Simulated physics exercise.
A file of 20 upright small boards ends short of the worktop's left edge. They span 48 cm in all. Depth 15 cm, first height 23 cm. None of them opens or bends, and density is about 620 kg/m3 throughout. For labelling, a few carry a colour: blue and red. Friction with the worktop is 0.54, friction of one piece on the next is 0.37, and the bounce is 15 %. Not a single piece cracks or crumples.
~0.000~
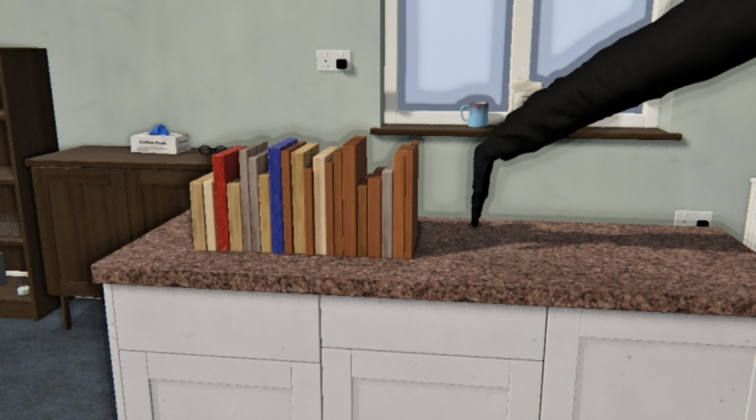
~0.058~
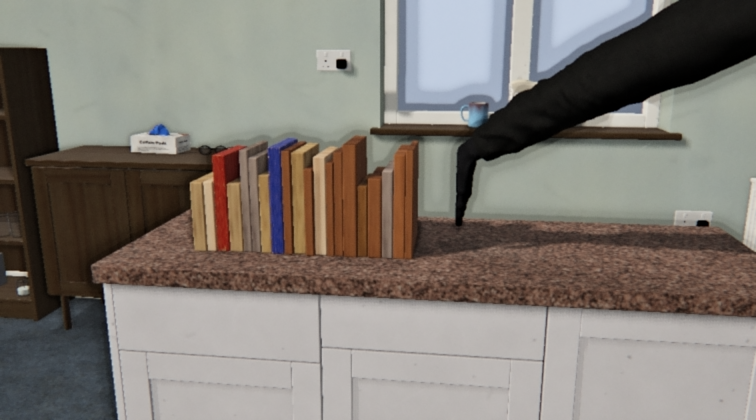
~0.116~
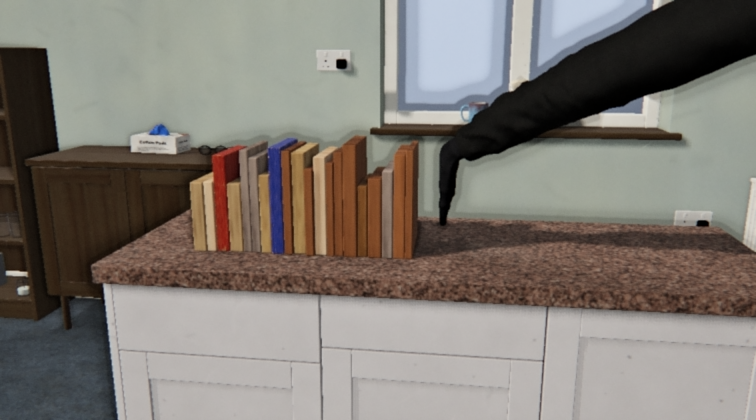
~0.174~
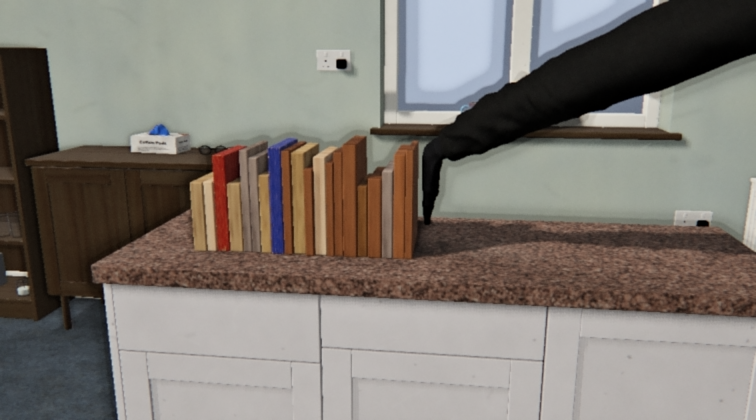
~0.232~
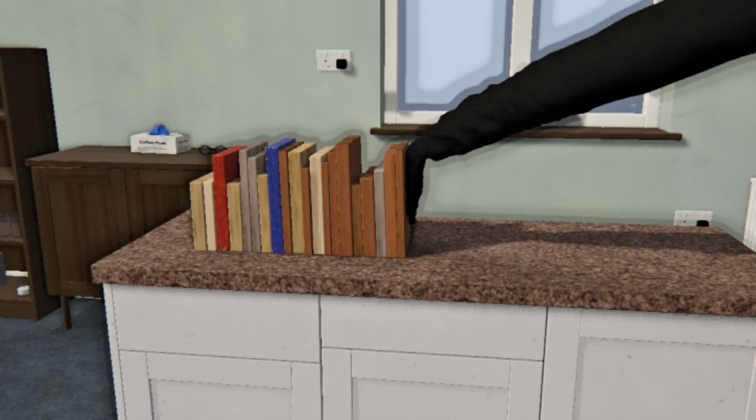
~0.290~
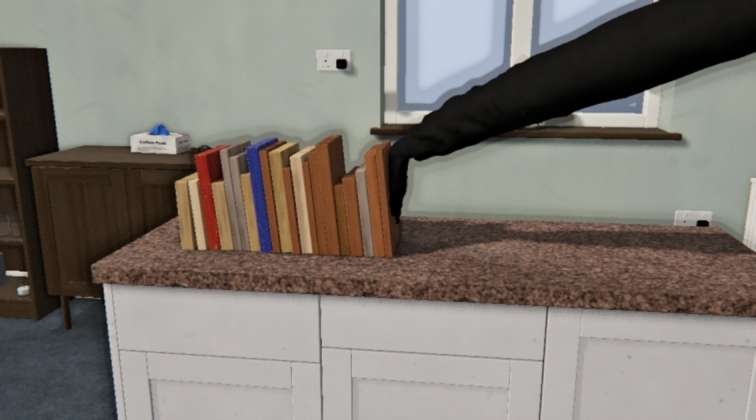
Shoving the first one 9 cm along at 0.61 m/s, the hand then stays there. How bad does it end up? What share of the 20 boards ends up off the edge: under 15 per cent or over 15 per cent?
Less than 15 per cent.
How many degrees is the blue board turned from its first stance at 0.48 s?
Roughly 40°.
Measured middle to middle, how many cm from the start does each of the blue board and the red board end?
Blue ends up some 10 cm away; red ends up some 20 cm away.
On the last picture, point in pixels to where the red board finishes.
In the last picture it sits at roughly (152, 211).
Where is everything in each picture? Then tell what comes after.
In the first frame (pixels give the middle of a visible side), hand (487, 173) 12 cm from the first; red board (221, 204); blue board (276, 202); none has stirred.
In the second frame, hand (471, 173) 9 cm from the first; blue board (276, 202).
In the third frame, hand (454, 172) 51 mm from the first; blue board (276, 202).
In the fourth frame, hand (437, 172) 16 mm from the first; blue board (276, 202).
In the fifth frame, hand (421, 171) 20 mm in; blue board (275, 202); movement in 4 of them.
In the sixth frame, hand (404, 171) 55 mm in; blue board (259, 201) 6° from how it stood; red board (208, 204) 5° from how it stood; steepest lean 6°, the board at (375, 207); movement in 20 of them.
After 0.35 s, none of the 20 boards off the edge, 20 disturbed; red board 18° from how it stood; blue board 17° from how it stood.
After 0.48 s, none of the 20 boards off the edge, 20 disturbed; red board 43° from how it stood; blue board 38° from how it stood.
In the end (1.1 s), none of the 20 boards off the edge, 20 disturbed; red board 60° from how it stood; blue board 39° from how it stood. That is 0 per cent. From the last view, middles, red board near (153, 211), blue board near (226, 200).
